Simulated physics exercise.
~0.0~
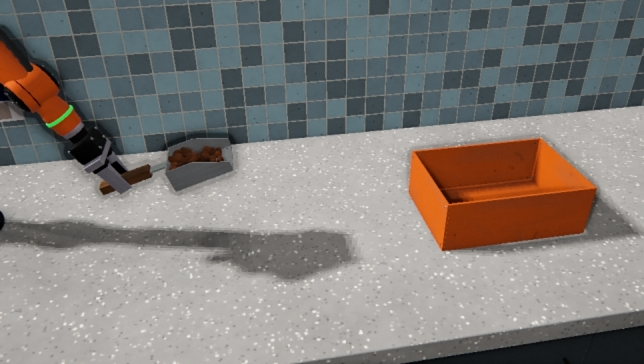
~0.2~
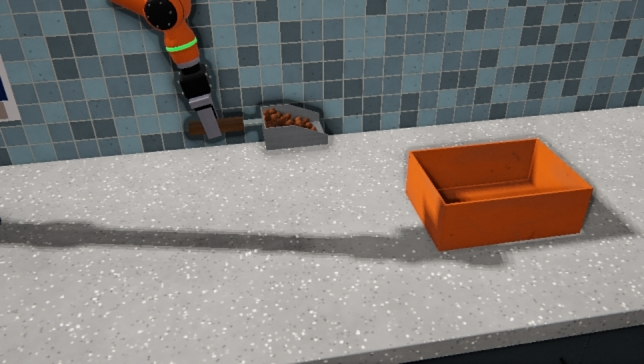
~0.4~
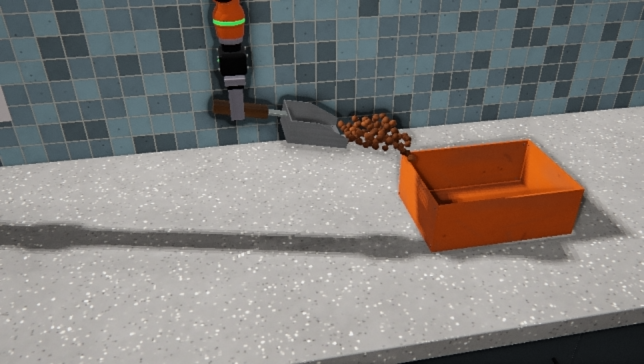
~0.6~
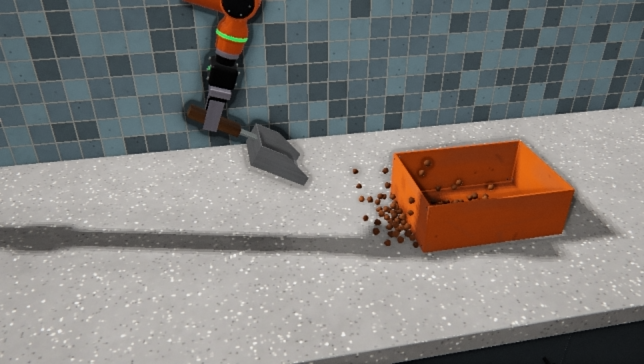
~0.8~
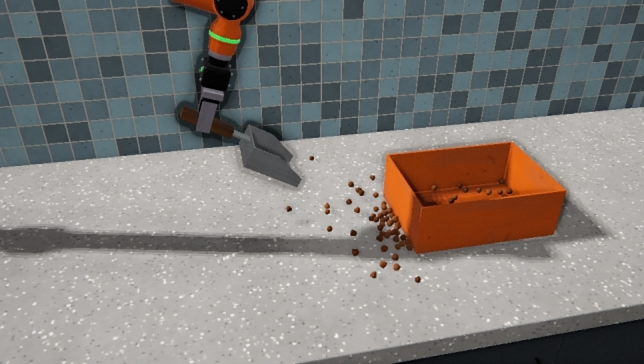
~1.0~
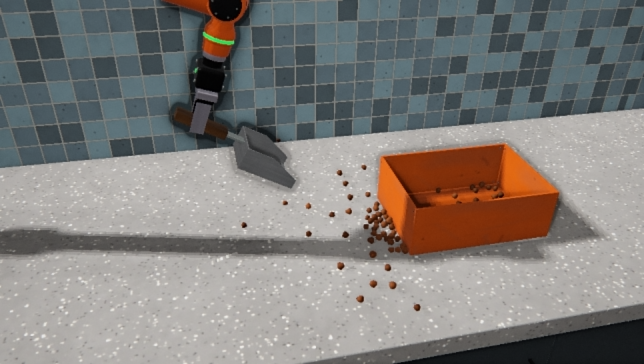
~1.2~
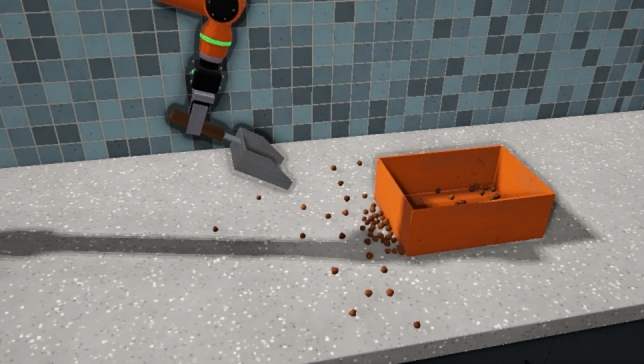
On a speckled countertop, a robot arm tipping a scoop of hazelnuts toward an orange bin, most spilling outside beside it.
